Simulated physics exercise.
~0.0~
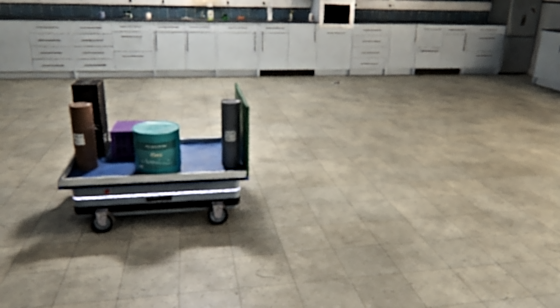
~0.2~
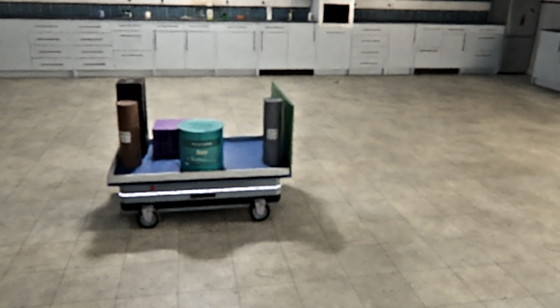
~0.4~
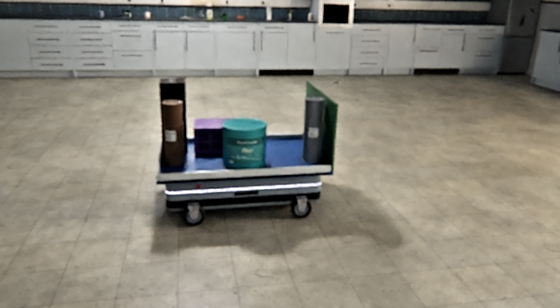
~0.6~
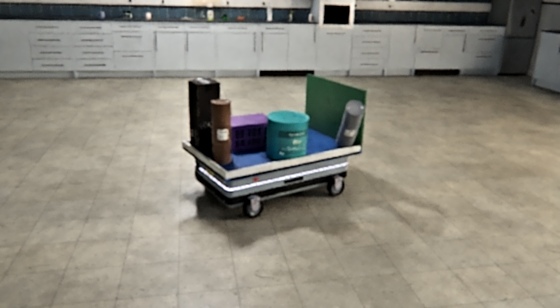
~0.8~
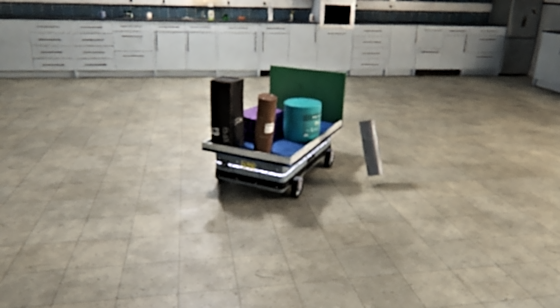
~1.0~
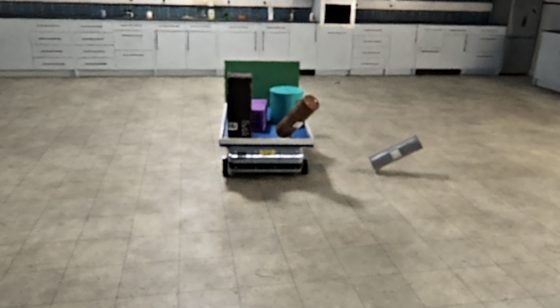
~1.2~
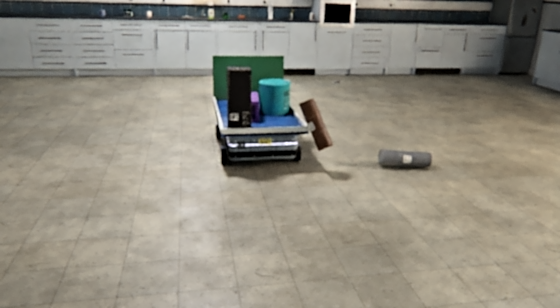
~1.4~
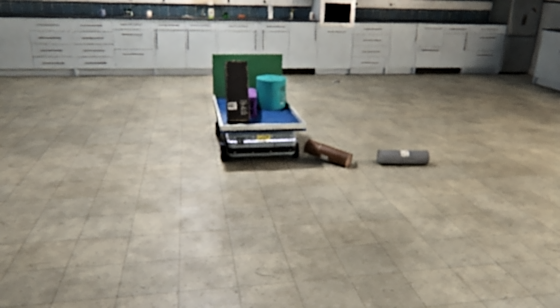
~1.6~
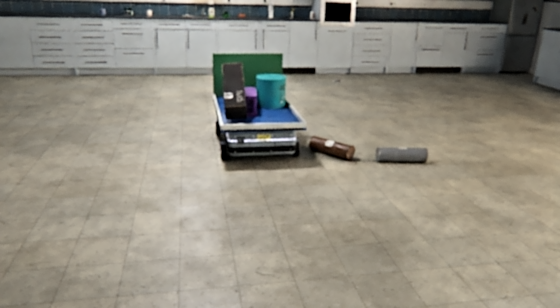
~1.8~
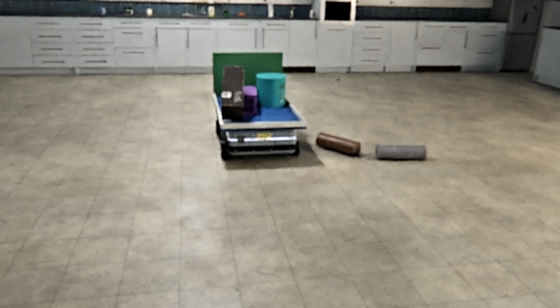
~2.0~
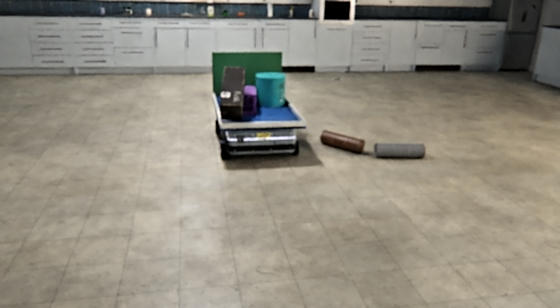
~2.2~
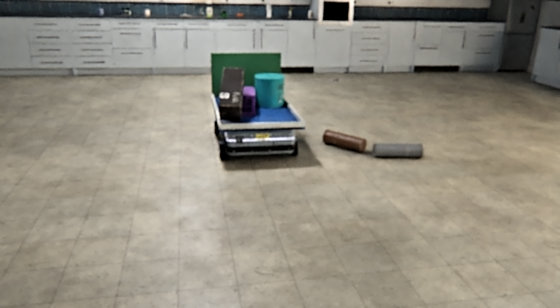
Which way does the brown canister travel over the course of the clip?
The brown canister moves to the right, first riding on the cart and then dropping off it onto the floor.
